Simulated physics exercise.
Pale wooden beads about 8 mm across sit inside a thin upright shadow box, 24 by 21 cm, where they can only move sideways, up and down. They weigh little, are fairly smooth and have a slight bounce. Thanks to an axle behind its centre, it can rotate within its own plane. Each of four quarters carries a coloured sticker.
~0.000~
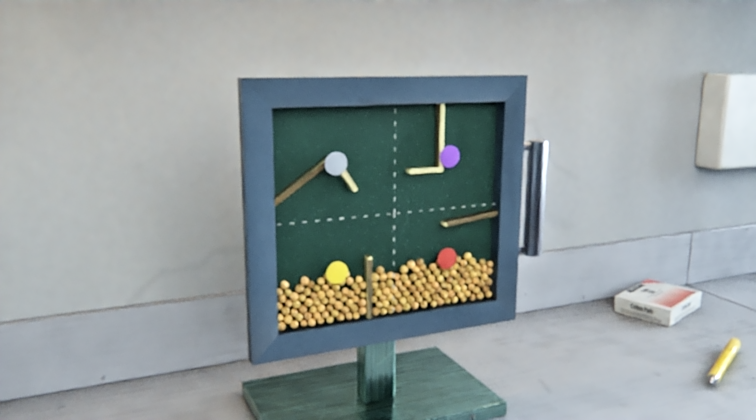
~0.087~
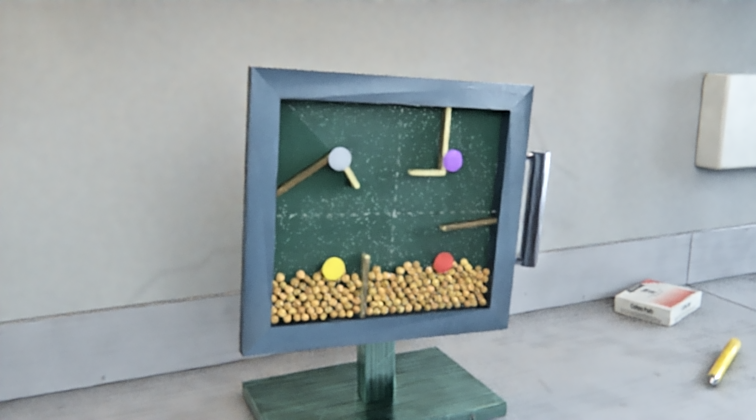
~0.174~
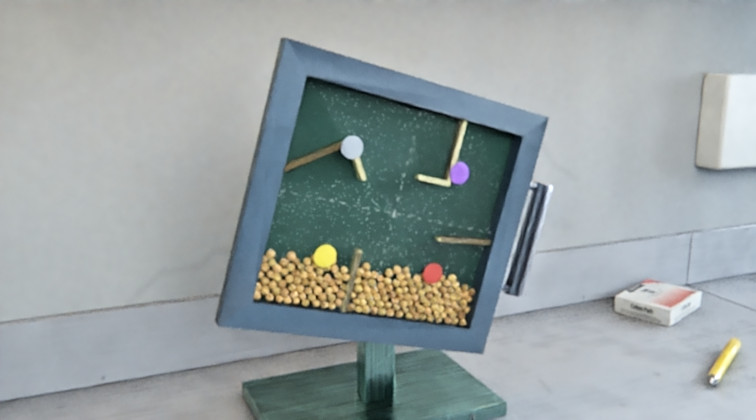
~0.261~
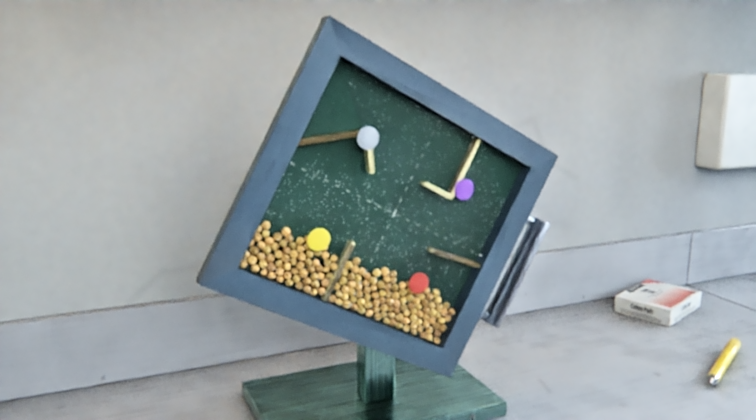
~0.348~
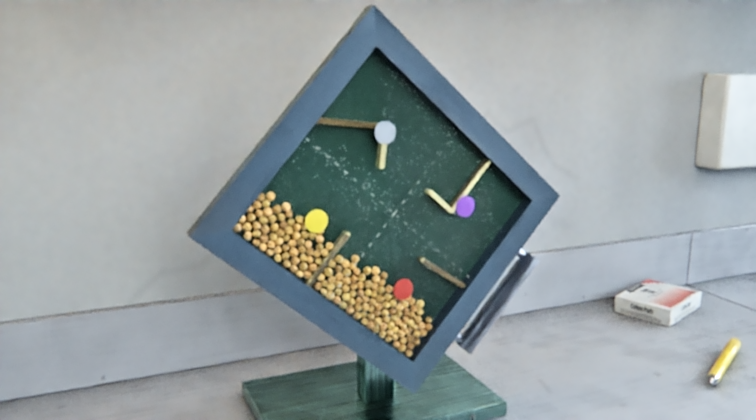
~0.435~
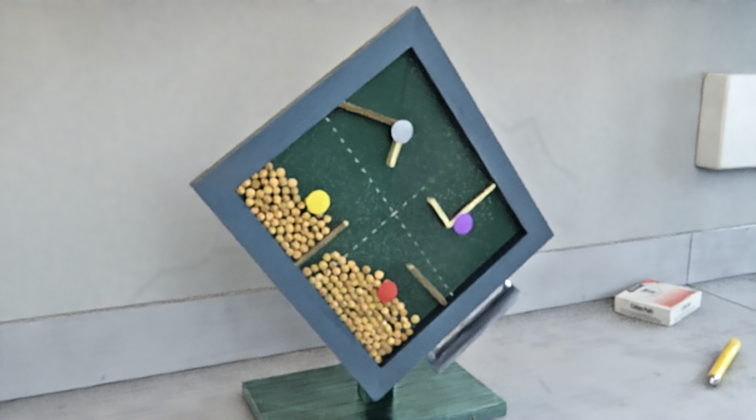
A blue-framed upright box on a green stand turns steadily clockwise from level to a steep slant, while the pale wooden beads inside shift toward the left and lower corners, around a short divider between the yellow and red stickers.
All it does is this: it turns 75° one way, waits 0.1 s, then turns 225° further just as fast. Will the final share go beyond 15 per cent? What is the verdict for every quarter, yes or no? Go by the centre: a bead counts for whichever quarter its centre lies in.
Verdicts - red quarter: No, purple quarter: No, yellow quarter: Yes, grey quarter: Yes.
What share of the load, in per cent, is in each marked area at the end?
Tally: Red quarter = 5; purple quarter = 0; yellow quarter = 45; grey quarter = 50.
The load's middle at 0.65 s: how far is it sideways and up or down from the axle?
About 7 cm left and 4 cm below.
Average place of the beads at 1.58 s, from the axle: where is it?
The middle sits around 5 cm left and 1 cm below.
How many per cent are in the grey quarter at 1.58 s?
Around 15 per cent.
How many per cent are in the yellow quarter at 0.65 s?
About 40 %.
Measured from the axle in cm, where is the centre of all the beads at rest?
Offset approx. 4 cm left, 7 cm below.
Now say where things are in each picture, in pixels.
Level; about 170 beads; load centre (392, 290); top bead (419, 262); red (447, 259), purple (450, 156), yellow (337, 273), grey (336, 164), in the first frame.
Turned 4° clockwise; load centre (387, 291); top bead (323, 272), in the second frame.
Turned 15° clockwise; load centre (372, 291); top bead (271, 254); wall ends (418, 177), (358, 251), (362, 178), (439, 239), in the third frame.
Turned 28° clockwise; load centre (357, 287); top bead (266, 225), in the fourth frame.
Turned 41° clockwise; load centre (343, 279); top bead (260, 197), in the fifth frame.
Turned 54° clockwise; load centre (335, 271); top bead (269, 167); red (387, 292), purple (463, 224), yellow (318, 202), grey (402, 132), in the sixth frame.
After 0.65 s, it stands 75° clockwise; the beads' middle is 7 cm left of and 4 cm below the centre; red 60 %, yellow 40 %.
After 1.58 s, it has come round 188° clockwise; the beads' middle is 5 cm left of and 1 cm below the centre; red 45 %, purple 40 %, grey 15 %.
After 2.41 s, it has come round 300° clockwise; the beads' middle is 5 cm left of and 4 cm below the centre; red 5 %, purple 15 %, yellow 25 %, grey 60 %.
All still by 3.3 s, it has come round 300° clockwise; red 5 %, purple 0 %, yellow 45 %, grey 50 %.
